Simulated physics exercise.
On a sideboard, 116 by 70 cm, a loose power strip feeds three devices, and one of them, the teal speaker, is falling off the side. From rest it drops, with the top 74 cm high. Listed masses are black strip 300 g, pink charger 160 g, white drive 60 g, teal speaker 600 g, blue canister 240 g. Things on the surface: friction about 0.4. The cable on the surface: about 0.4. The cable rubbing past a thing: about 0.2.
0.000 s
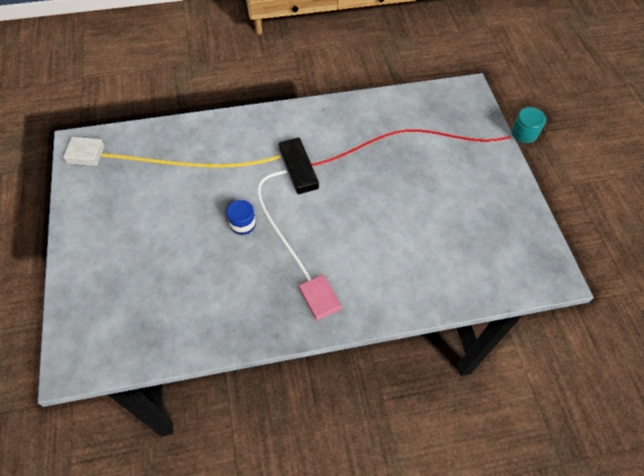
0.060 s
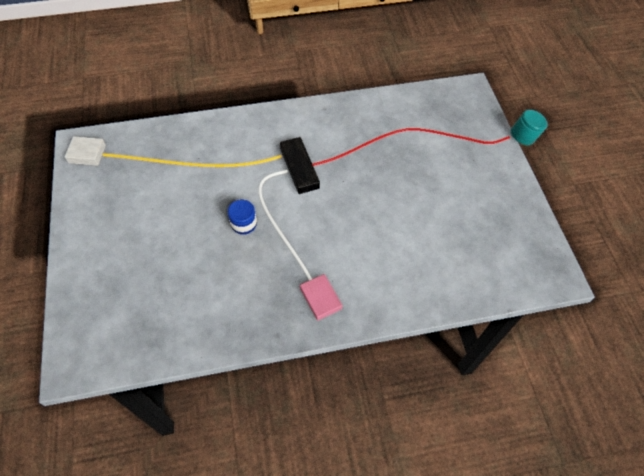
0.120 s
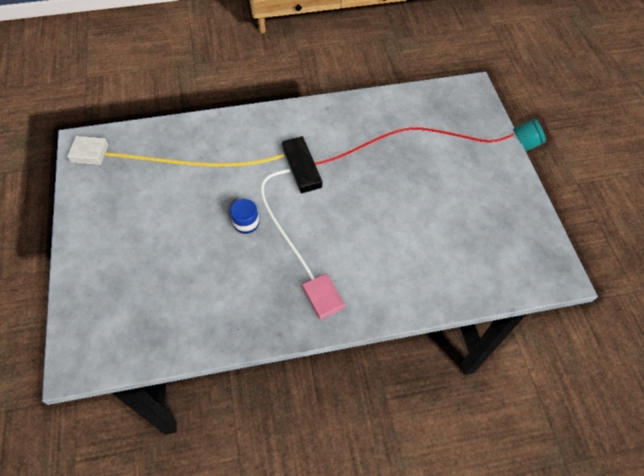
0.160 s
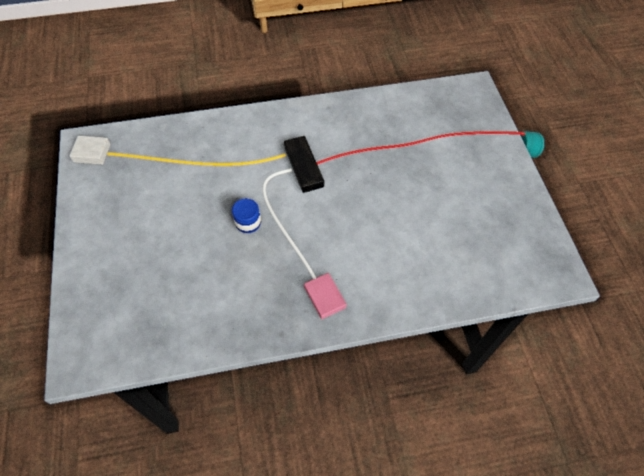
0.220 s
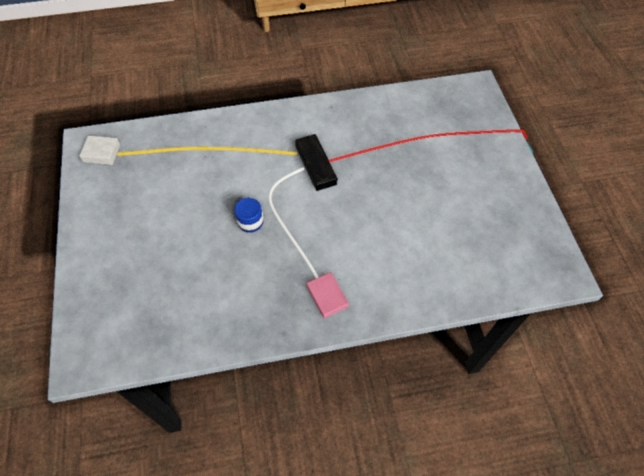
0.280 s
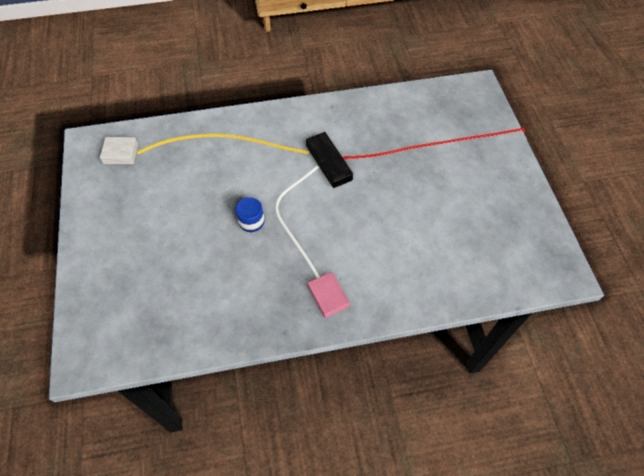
A teal cylinder on a red cable tips over the right edge of a grey tabletop, seen from above at an angle in a wood-floored room. A black strip sits near the middle, with a white box upper left on a yellow cable, a pink block below on a white cable, and a blue canister between. The cylinder drops from sight, the red cable straightens, and the strip and white box slide right.
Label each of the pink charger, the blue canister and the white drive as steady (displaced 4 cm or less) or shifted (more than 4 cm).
Labels: Pink charger - shifted, blue canister - steady, white drive - shifted.
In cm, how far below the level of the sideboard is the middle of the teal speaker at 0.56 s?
Depth: About 25 cm.
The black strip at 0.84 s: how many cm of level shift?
Level shift: Approx. 42 cm.
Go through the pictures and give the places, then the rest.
The first picture shows pink charger (320, 295); blue canister (240, 210); white drive (82, 148); red cable runs through (367, 143) (406, 131) (443, 134) (487, 140).
The second picture shows teal speaker (533, 119); red cable runs through (407, 130) (487, 143).
The third picture shows teal speaker (529, 136); red cable runs through (409, 129) (490, 141).
The fourth picture shows teal speaker (527, 145); red cable runs through (420, 141) (500, 133).
The fifth picture shows white drive (98, 147); black strip (316, 158); red cable runs through (429, 136) (510, 131).
The sixth picture shows pink charger (329, 293); blue canister (249, 208); white drive (118, 147); red cable runs through (403, 149) (445, 142) (482, 136) (523, 130).
By 0.6 s, the strip's end of the red cable at (403, 149); white drive 21 cm off its start, black strip 21 cm off its start, teal speaker over the edge.
By 0.8 s, the strip's end of the red cable at (487, 149); white drive 41 cm off its start, pink charger 9 cm off its start, black strip 43 cm off its start.
By 1.1 s, the strip has left the top; white drive 73 cm off its start at (390, 140), pink charger 32 cm off its start at (427, 205), black strip over the edge.
By 1.4 s, the strip has left the top; white drive 107 cm off its start, pink charger over the edge, black strip over the edge.
By 2.6 s, the strip has left the top; white drive over the edge, pink charger over the edge, blue canister 0 cm off its start at (249, 208), black strip over the edge.
